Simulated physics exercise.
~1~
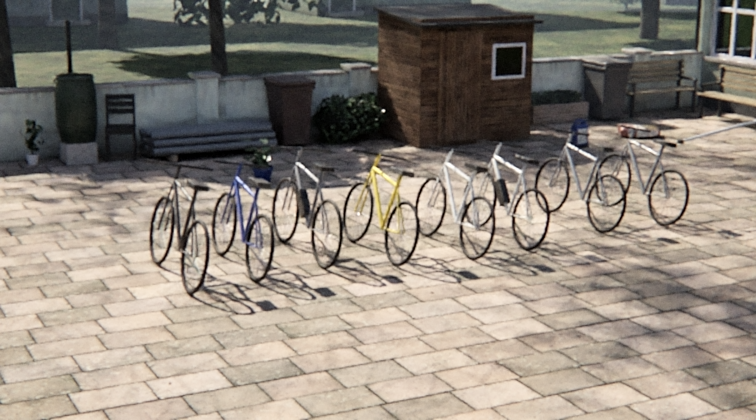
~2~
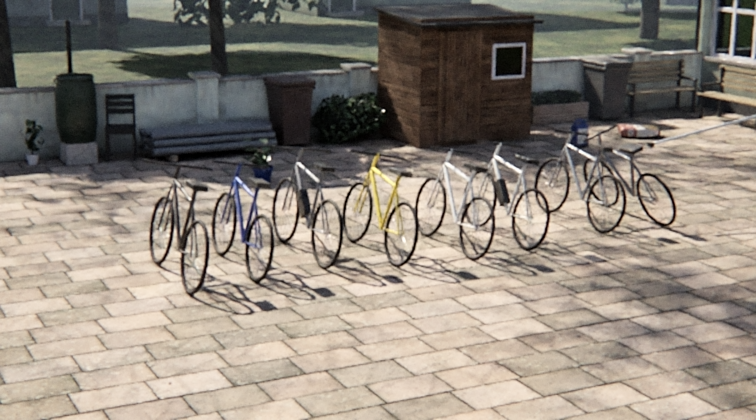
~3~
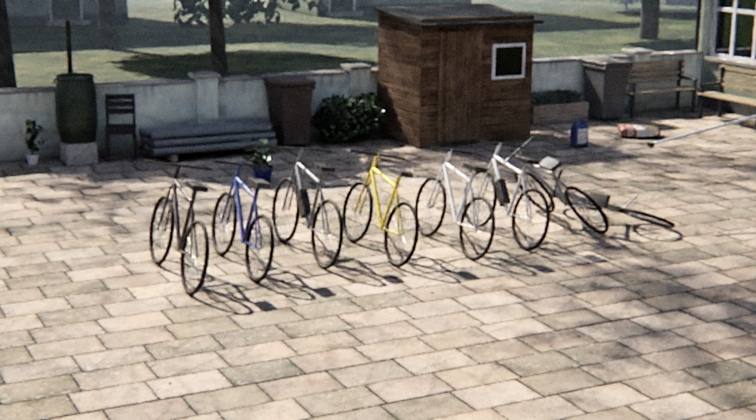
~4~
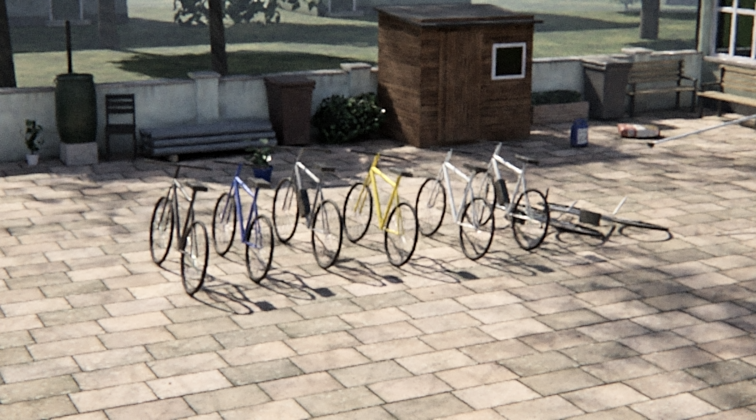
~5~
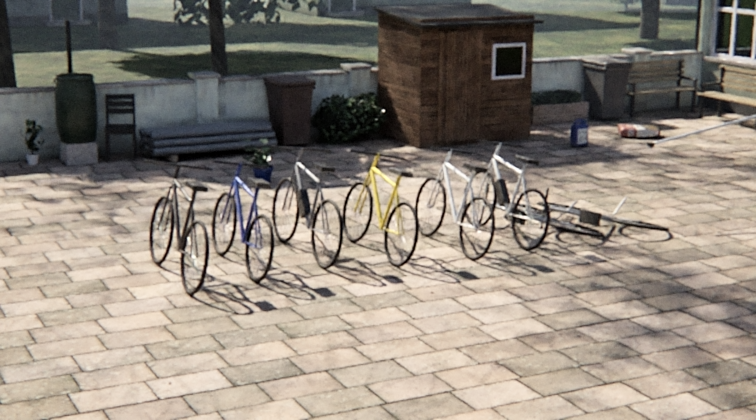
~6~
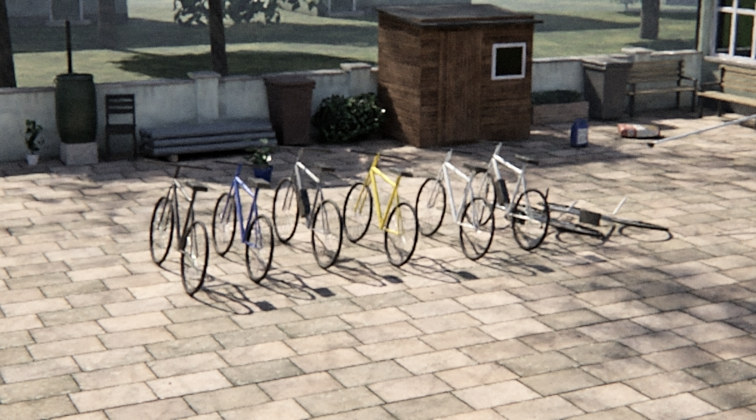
Sunlit paved yard with a row of parked bicycles, the rightmost tipping left onto its neighbour, both falling flat, six left standing.
